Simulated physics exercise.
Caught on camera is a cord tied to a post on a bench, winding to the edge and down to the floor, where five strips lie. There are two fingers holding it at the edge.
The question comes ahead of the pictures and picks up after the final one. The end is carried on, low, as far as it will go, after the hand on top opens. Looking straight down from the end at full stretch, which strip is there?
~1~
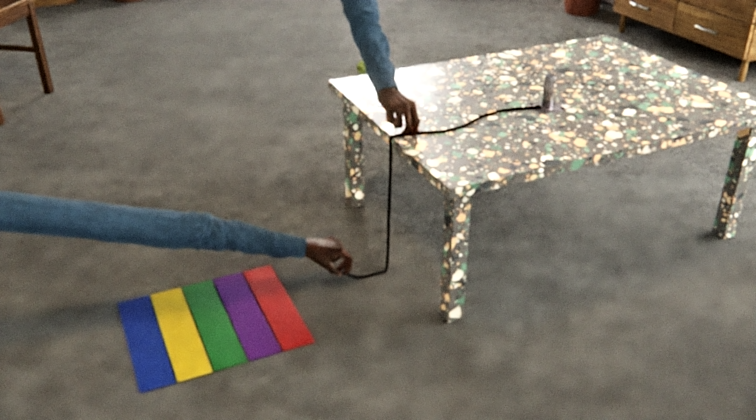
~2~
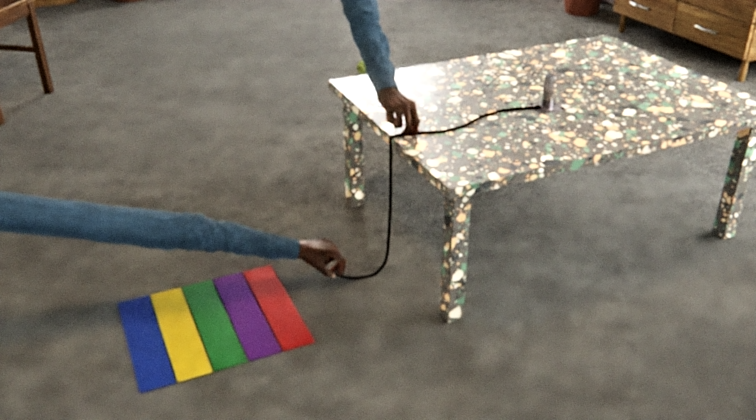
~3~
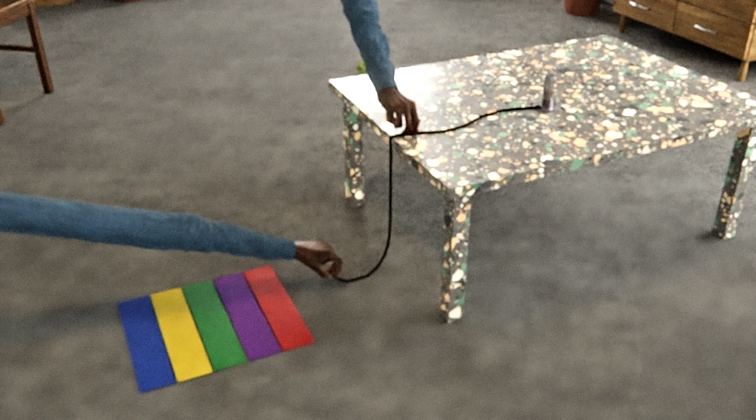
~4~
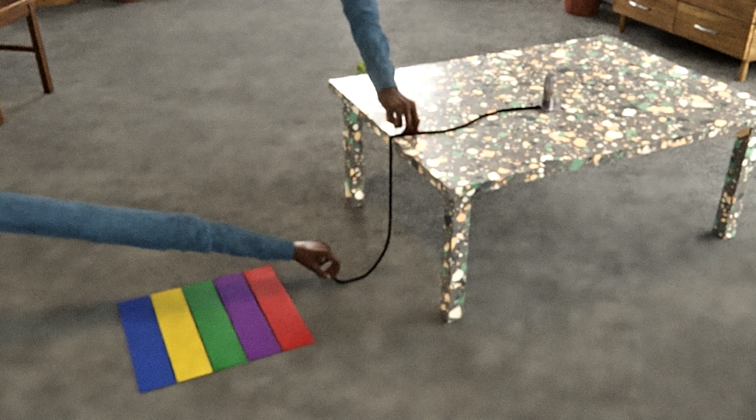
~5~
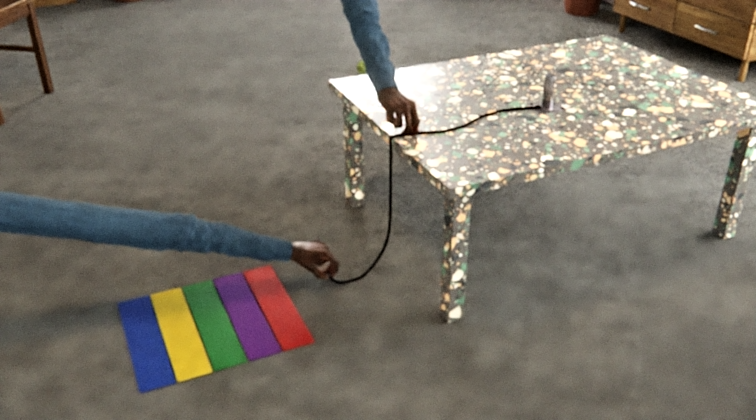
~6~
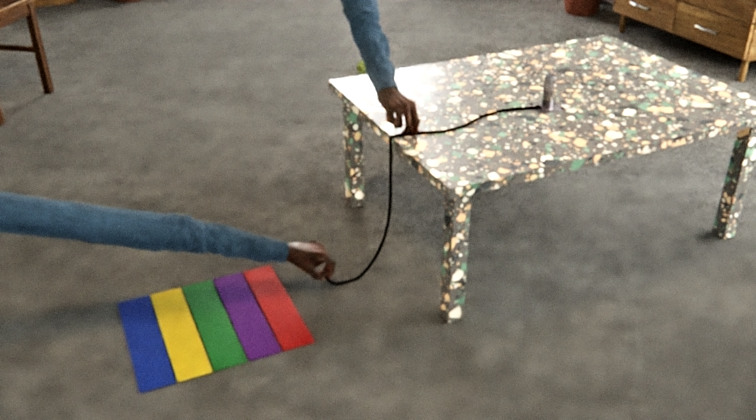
The purple strip is there.
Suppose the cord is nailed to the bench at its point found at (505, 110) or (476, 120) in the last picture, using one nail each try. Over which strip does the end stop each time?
It would be purple, then purple.
Soon after, end near (297, 284); short of the strips.
Then, end near (263, 293); over red.
At full stretch, end near (243, 298); over purple. It gets as far as the purple strip.
